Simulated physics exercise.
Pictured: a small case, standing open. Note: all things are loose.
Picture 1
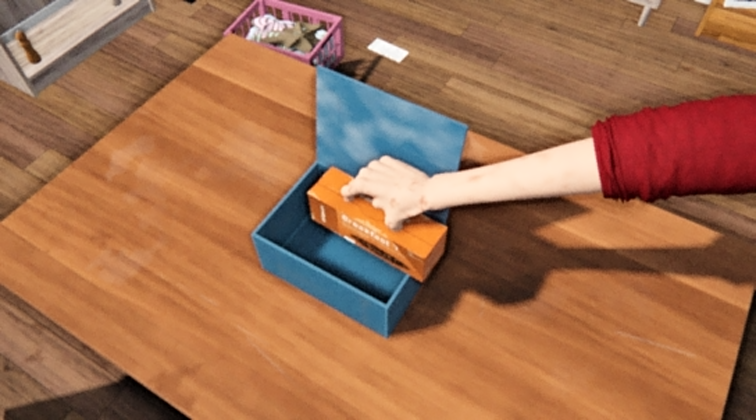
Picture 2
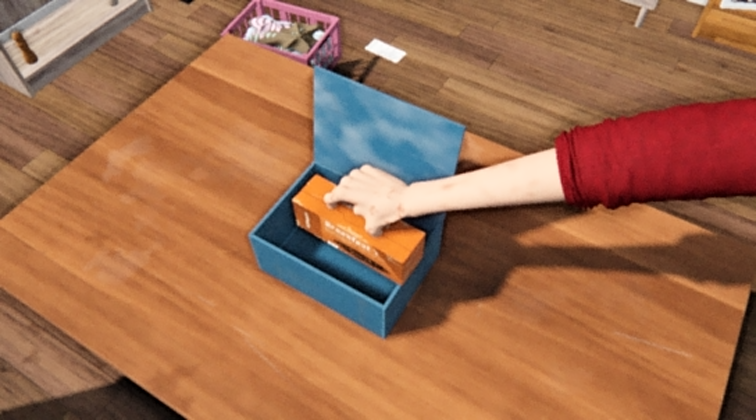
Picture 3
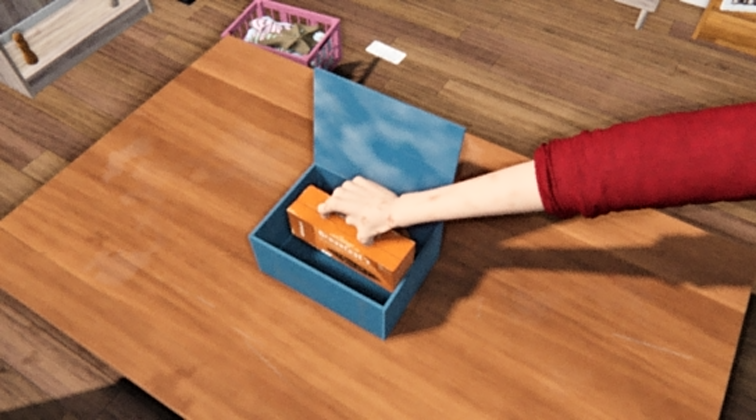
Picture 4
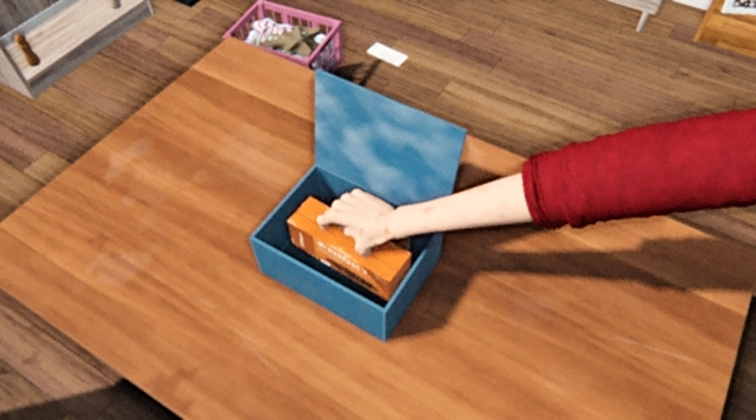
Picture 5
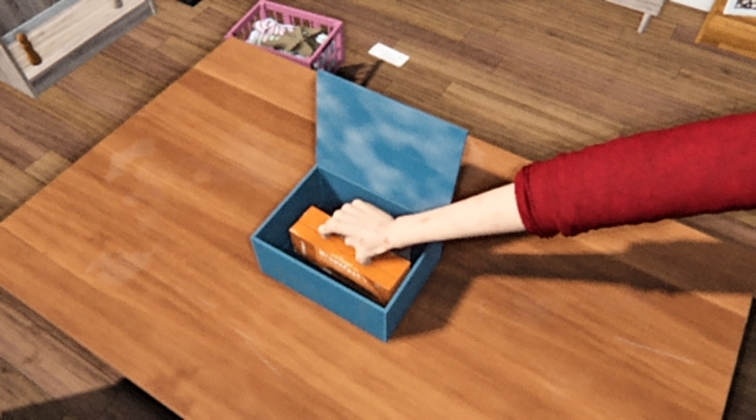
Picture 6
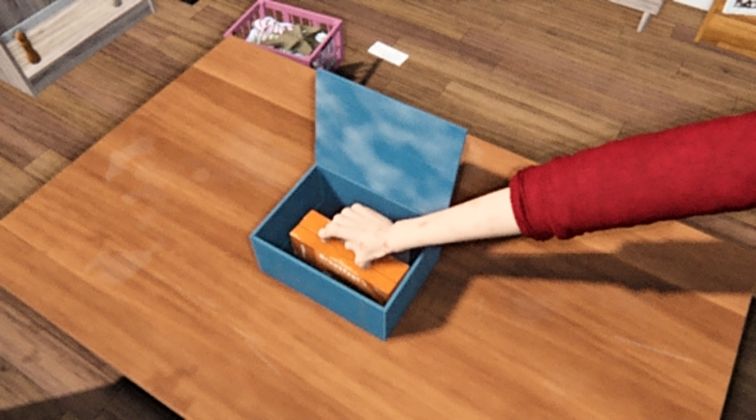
An arm in a red sleeve reaches in from the right over a wooden table seen from above at an angle, its hand gripping an orange carton above an open blue case. A pink basket of mixed items sits behind the table at the upper left, near a small white card on the plank floor. The hand shifts the carton slightly left and lowers it into the case, still holding it, while the view stays almost still.
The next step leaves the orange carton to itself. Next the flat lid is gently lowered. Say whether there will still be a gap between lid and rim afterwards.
The gap disappears.
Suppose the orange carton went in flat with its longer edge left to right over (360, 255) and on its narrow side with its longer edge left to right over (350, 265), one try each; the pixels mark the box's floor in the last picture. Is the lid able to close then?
On the first go the lid settles shut, and on the second go it settles shut.
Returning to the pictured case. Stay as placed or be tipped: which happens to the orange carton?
Simply put, the orange carton remains unturned.
Then, 1.30 s past the last view, lid 81° above the rim.
Then, 1.70 s past the last view, lid 46° above the rim.
Then, 2.00 s past the last view, lid 5° above the rim.
Finally, lid shut; both still in place. Final places as the last picture's camera would see them, orange carton near (349, 260).
